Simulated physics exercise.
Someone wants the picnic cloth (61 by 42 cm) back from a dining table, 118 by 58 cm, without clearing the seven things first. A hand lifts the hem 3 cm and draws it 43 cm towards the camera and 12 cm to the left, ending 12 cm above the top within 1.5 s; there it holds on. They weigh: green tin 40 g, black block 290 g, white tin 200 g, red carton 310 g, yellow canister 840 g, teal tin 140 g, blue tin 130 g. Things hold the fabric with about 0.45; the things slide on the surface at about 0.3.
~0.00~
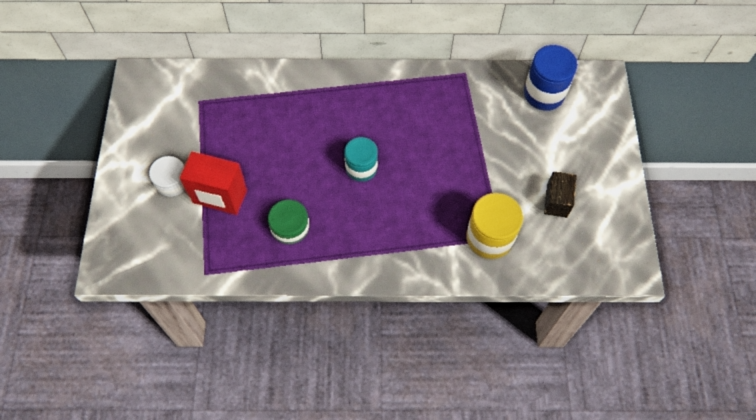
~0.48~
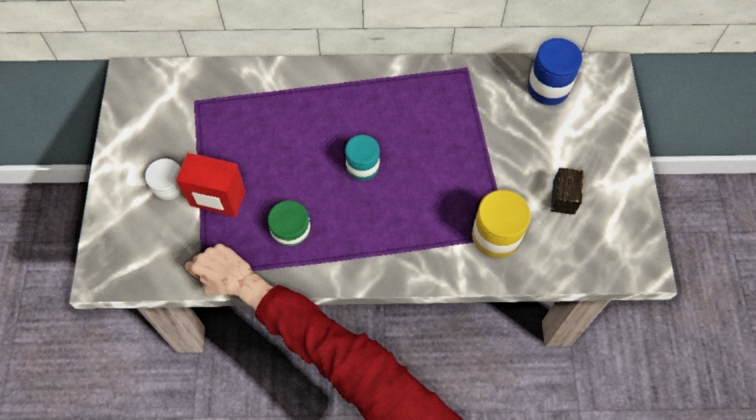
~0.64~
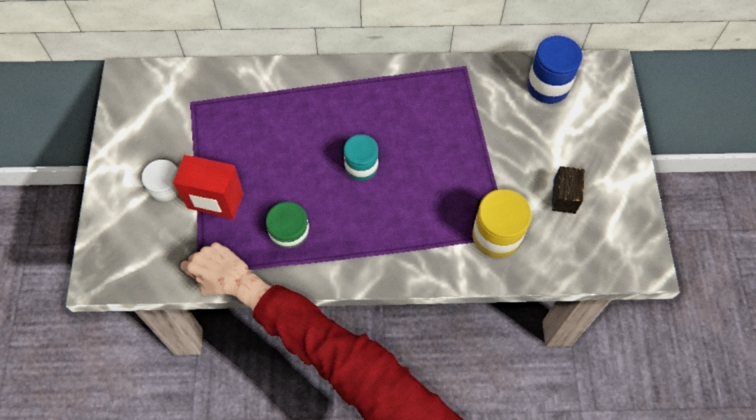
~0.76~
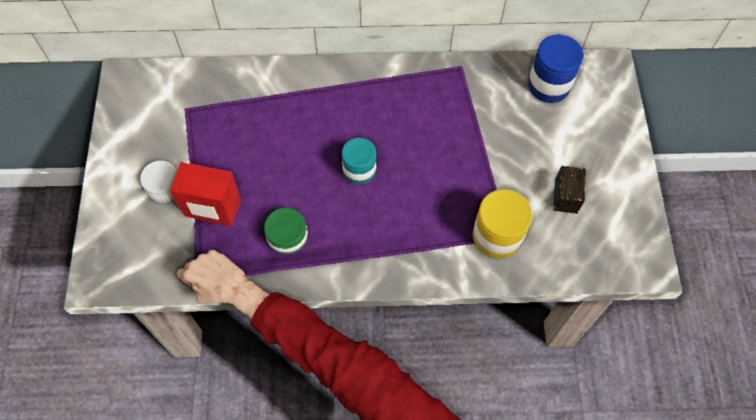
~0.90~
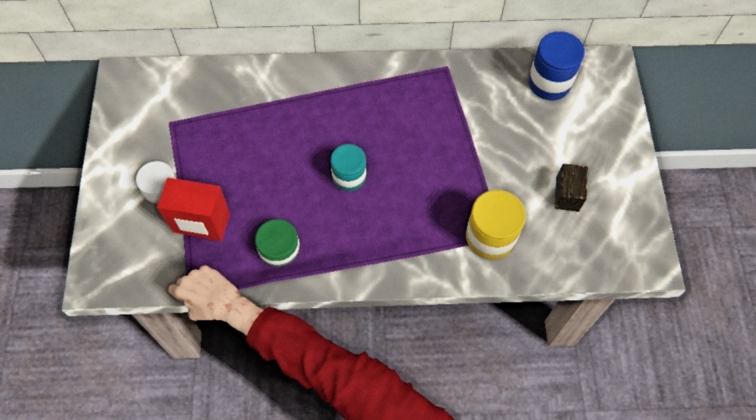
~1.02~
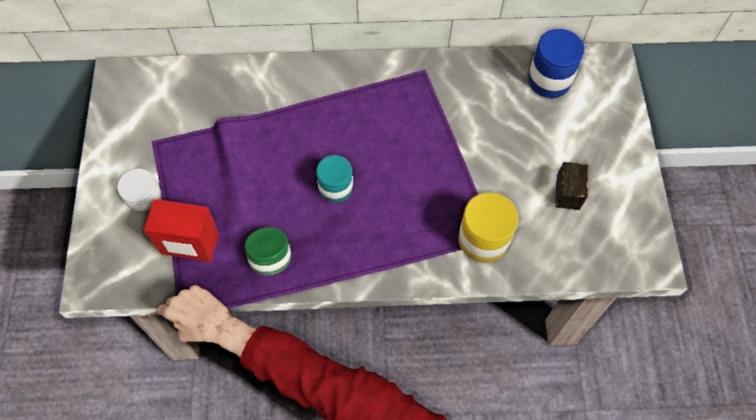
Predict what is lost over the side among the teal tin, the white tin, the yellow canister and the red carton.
Result: Teal tin falls off, white tin stays on, yellow canister drops off, red carton goes over the edge.
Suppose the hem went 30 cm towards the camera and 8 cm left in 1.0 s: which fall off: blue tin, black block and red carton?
Then: Blue tin stays on, black block remains, red carton goes over.
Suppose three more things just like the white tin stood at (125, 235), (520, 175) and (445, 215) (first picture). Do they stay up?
In turn: Stays up, stays up, drops off.
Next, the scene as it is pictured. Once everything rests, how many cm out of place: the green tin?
About: Green tin off the top.
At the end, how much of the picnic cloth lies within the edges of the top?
Some 0 per cent of it.
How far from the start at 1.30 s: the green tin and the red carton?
About: Green tin 20 cm, red carton 20 cm.
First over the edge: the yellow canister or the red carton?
First goes the red one.
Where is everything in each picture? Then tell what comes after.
In the first picture, shows, teal tin (361, 151); white tin (167, 171); yellow canister (498, 215); red carton (209, 170); picnic cloth corners (205, 275) (199, 101) (466, 73).
In the second picture, shows, picnic cloth corners (194, 101) (467, 68); grip (202, 277).
In the third picture, shows, picnic cloth corners (190, 102) (466, 66); grip (198, 277).
In the fourth picture, shows, green tin (285, 226); red carton (201, 181); teal tin (359, 152); picnic cloth corners (185, 109) (462, 66); grip (195, 284).
In the fifth picture, shows, yellow canister (499, 213); green tin (276, 238); red carton (188, 197); picnic cloth corners (169, 122) (448, 67); grip (187, 300).
In the sixth picture, shows, teal tin (334, 170); white tin (136, 185); yellow canister (491, 216); red carton (176, 218); picnic cloth corners (152, 142) (425, 70); grip (177, 320).
By 1.3 s, 80 % of the picnic cloth is still over the top; red carton 22 cm off its start, teal tin 19 cm off its start, yellow canister 10 cm off its start.
By 1.6 s, 45 % of the picnic cloth is still over the top; red carton 37 cm off its start, teal tin 35 cm off its start, yellow canister 18 cm off its start.
By 1.8 s, 5 % of the picnic cloth is still over the top; teal tin over the edge, red carton over the edge, yellow canister 27 cm off its start at (385, 285).
By 2.1 s, 0 % of the picnic cloth is still over the top; teal tin over the edge, red carton over the edge, yellow canister over the edge.
By 3.7 s, 0 % of the picnic cloth is still over the top; teal tin over the edge, yellow canister over the edge, red carton over the edge, white tin 5 cm off its start at (129, 189).
